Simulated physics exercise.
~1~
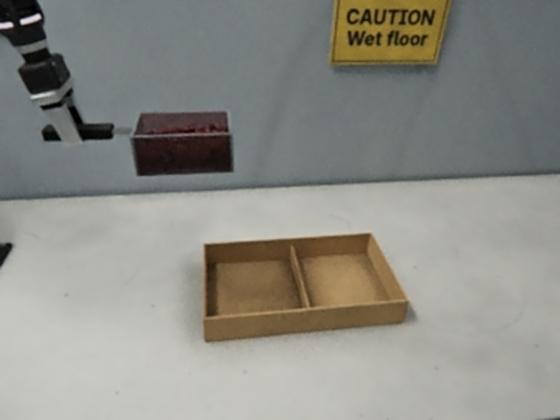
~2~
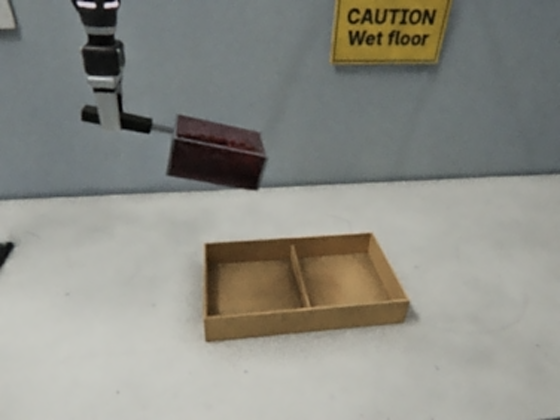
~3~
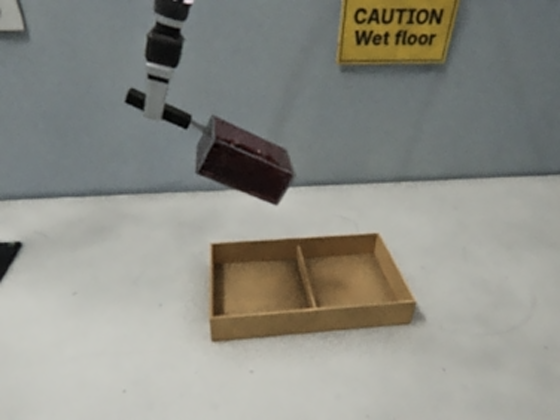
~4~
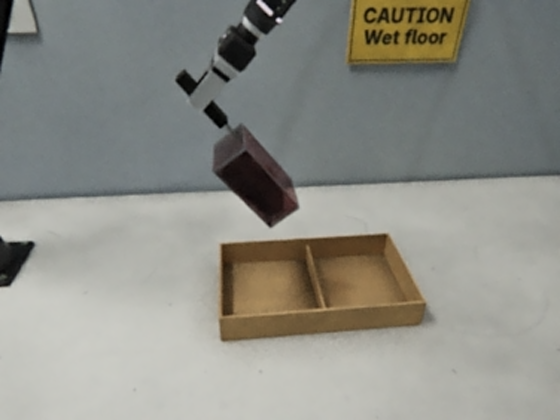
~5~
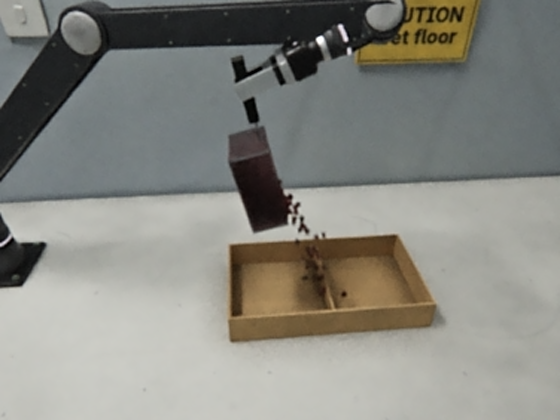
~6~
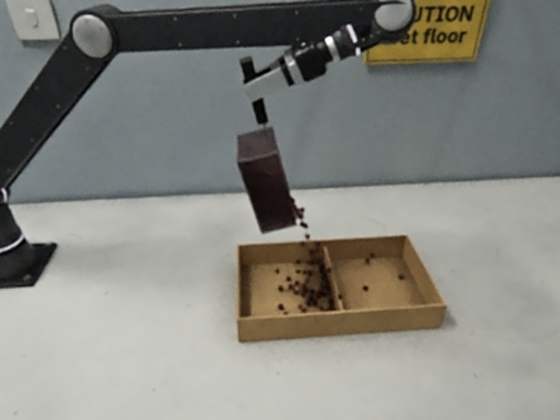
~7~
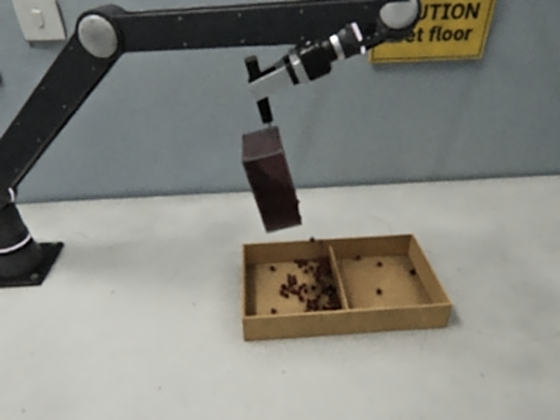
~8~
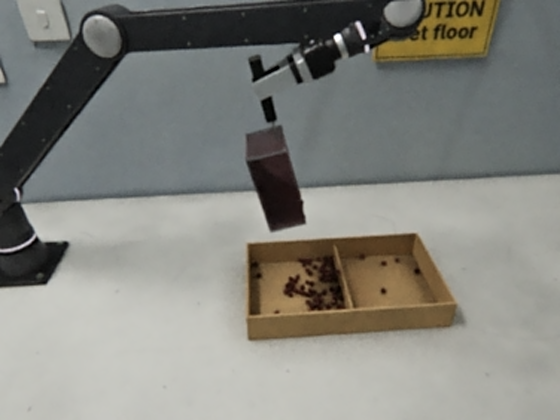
A robot arm carries a dark red box rightward over a divided tan crate and tips it steeply, spilling small dark beads. Most of the fallen beads settle in the left compartment and a few in the right, while the box stays tilted above.
